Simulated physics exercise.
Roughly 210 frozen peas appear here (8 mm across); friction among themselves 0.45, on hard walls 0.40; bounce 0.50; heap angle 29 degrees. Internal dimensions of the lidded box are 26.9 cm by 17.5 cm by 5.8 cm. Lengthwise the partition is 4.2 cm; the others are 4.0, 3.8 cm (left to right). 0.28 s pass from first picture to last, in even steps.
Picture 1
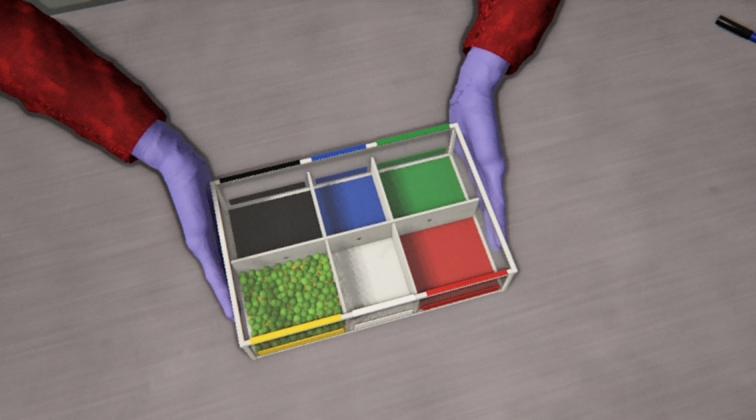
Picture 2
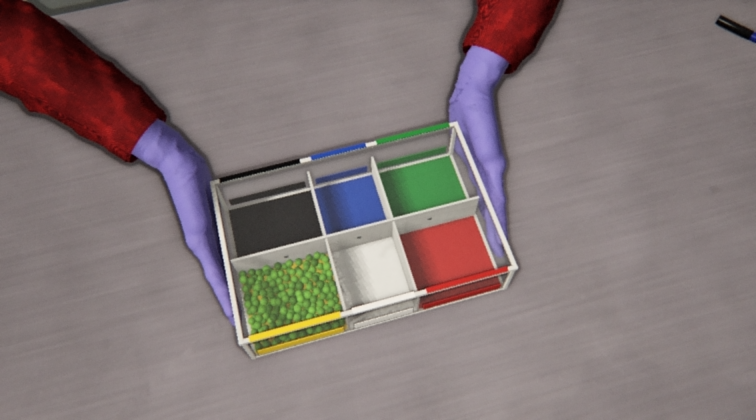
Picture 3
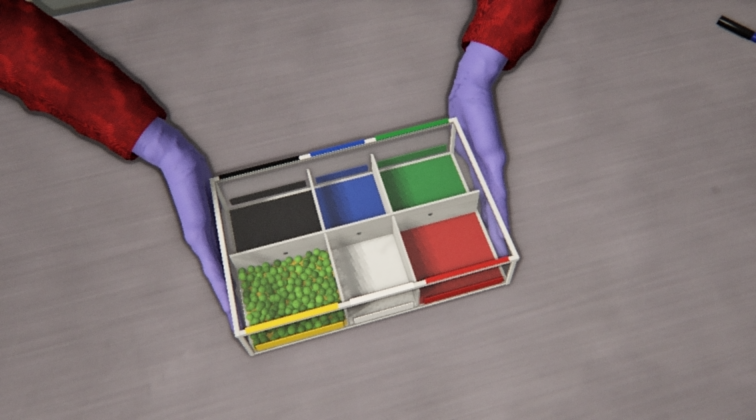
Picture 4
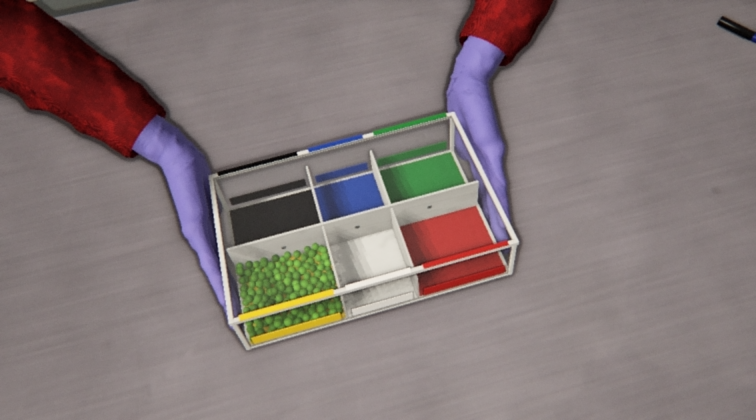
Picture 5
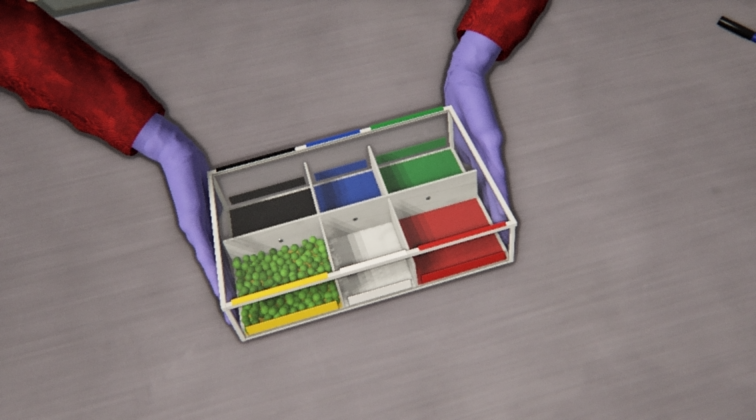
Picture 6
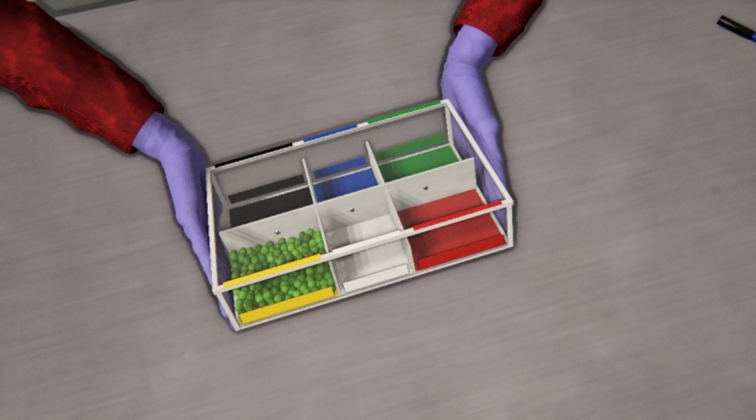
At the start, two purple-gloved hands hold a clear, six-section box nearly flat above a gray surface, with green peas filling the yellow-marked section at front left. The hands then gradually tilt the box, exposing more of its front side, while the peas stay within the yellow section.
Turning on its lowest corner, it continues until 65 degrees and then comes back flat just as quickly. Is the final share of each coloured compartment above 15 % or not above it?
Outcome: Red: Does not qualify; blue: Does not qualify; green: Does not qualify; yellow: Qualifies; white: Does not qualify; black: Does not qualify.
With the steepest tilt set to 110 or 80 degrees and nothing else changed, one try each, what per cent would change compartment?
About 35 and 15 per cent.
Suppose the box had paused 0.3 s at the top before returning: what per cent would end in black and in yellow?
That would leave black with 5 percent and yellow with 95 percent.
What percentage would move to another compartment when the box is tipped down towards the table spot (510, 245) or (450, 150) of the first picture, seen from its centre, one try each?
Estimate: Some 20 % and some 20 % respectively.
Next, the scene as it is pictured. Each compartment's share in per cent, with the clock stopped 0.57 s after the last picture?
In per cent: Red 0, blue 0, green 0, yellow 100, white 0, black 0.
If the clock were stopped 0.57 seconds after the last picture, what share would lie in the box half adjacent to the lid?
About 10 %.
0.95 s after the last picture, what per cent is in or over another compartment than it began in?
Estimate: Roughly 5 in a hundred.
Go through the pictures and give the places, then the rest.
The first picture shows box tilt 0 degrees, front corners at (244, 342) and (512, 269); yellow 100 %.
The second picture shows box tilt 1 degrees, front corners at (243, 340) and (512, 266).
The third picture shows box tilt 5 degrees, front corners at (240, 332) and (514, 257), lowest corner left back.
The fourth picture shows box tilt 11 degrees, front corners at (234, 320) and (513, 241), lowest corner left back.
The fifth picture shows box tilt 17 degrees, front corners at (226, 305) and (511, 222), lowest corner left back.
The sixth picture shows box tilt 22 degrees, front corners at (218, 288) and (507, 201), lowest corner left back; yellow 100 %.
Then, 0.57 s after the last picture, tilt 62 degrees; yellow 100 %.
Then, 0.95 s after the last picture, tilt 25 degrees; yellow 95 %, black 5 %.
Then, 1.41 s after the last picture, tilt 0 degrees; yellow 95 %, black 5 %.
In the end, red 0 %, blue 0 %, green 0 %, yellow 95 %, white 0 %, black 5 %.
